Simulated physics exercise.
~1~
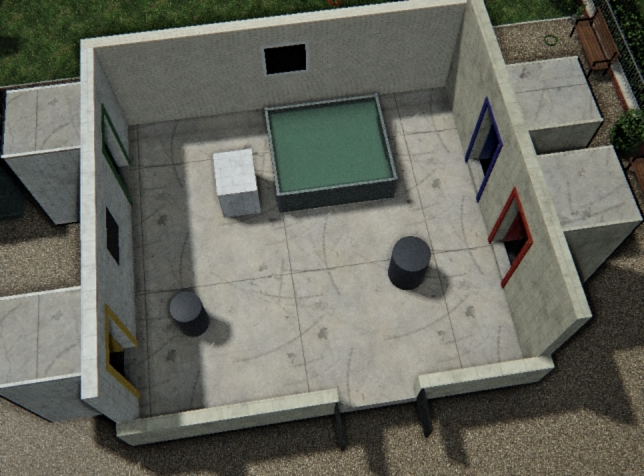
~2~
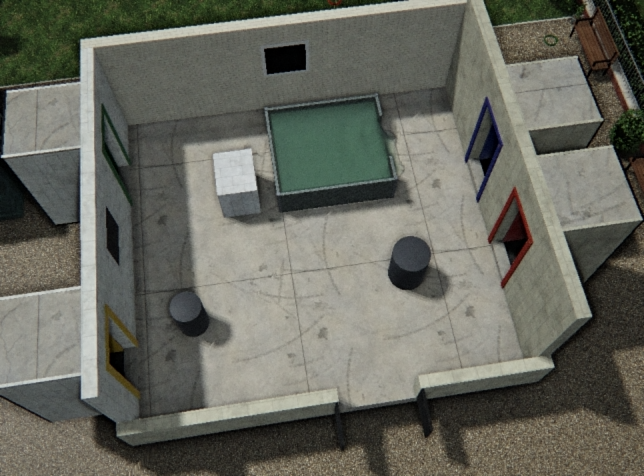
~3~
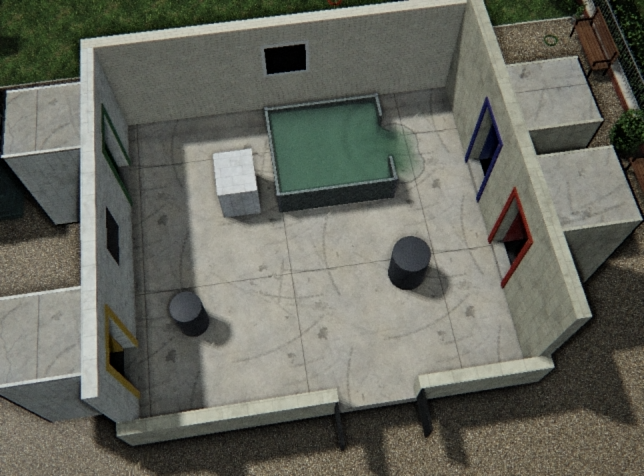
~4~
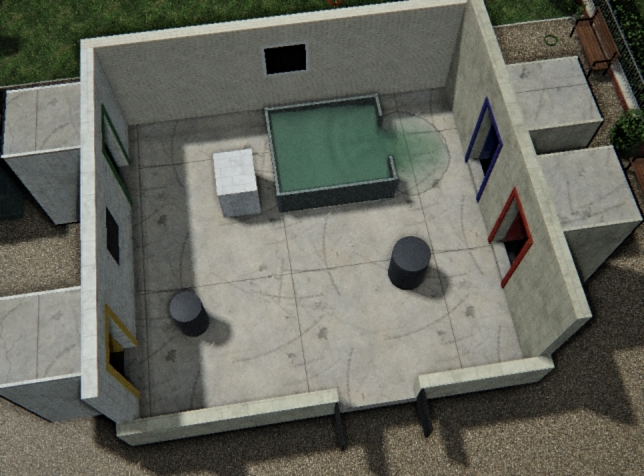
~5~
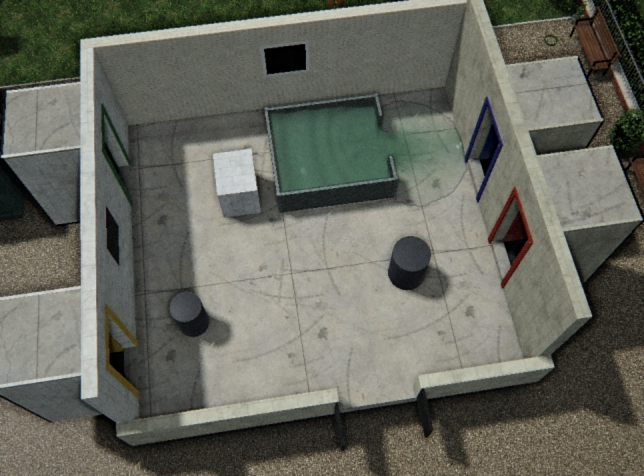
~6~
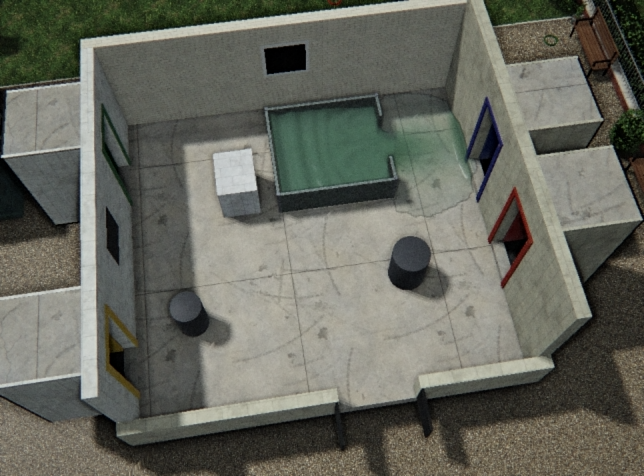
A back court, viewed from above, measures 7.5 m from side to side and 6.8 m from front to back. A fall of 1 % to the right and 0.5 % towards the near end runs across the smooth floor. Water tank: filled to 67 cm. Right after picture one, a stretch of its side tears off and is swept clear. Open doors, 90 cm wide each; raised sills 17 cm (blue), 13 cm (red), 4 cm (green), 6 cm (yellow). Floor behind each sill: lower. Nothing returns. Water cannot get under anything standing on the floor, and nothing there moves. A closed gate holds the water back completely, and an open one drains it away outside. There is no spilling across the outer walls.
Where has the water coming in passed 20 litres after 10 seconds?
At the end, blue door: Outstrips the figure; red door: Lags behind the figure; green door: Outstrips the figure; yellow door: Lags behind the figure.
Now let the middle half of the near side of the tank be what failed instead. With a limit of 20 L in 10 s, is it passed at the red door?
Then the red door ends up within bounds.
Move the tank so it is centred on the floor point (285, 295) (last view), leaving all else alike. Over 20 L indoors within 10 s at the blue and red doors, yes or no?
Result - blue door does not exceed it, red door does not exceed it.
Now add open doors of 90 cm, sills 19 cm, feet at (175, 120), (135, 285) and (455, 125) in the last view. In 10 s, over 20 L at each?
Note, doorways in listed order: Stays short, stays short, goes beyond.
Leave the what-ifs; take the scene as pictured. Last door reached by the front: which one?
It's the yellow door that comes last.
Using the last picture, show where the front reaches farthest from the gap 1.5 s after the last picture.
Somewhere about (516, 341).
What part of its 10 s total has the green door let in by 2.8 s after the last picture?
Fraction in by then: Around 0 per cent.
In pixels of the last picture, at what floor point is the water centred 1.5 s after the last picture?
Roughly (371, 161).
Then, 0.7 s after the last picture water covers 10 % of the floor and is deepest (56 cm) near (444, 93); blue door 32 cm at the sill, 22 L in, red door not reached, green door not reached, yellow door not reached.
Then, 1.5 s after the last picture water covers 20 % of the floor and is deepest (46 cm) near (444, 93); blue door 32 cm at the sill, 83 L in, red door 8 cm at the sill, 0 L in, green door not reached, yellow door not reached.
Then, 2.8 s after the last picture water covers 35 % of the floor and is deepest (30 cm) near (453, 151); blue door 25 cm at the sill, 145 L in, red door 8 cm at the sill, 0 L in, green door not reached, yellow door not reached.
Then, 5.3 s after the last picture water covers 60 % of the floor and is deepest (22 cm) near (514, 369); blue door 19 cm at the sill, 185 L in, red door 7 cm at the sill, 0 L in, green door 8 cm at the sill, 15 L in, yellow door not reached.
Then, 9.3 s after the last picture water covers 95 % of the floor and is deepest (15 cm) near (523, 368); blue door 12 cm at the sill, 189 L in, red door 5 cm at the sill, 0 L in, green door 6 cm at the sill, 38 L in, yellow door 9 cm at the sill, 2 L in.
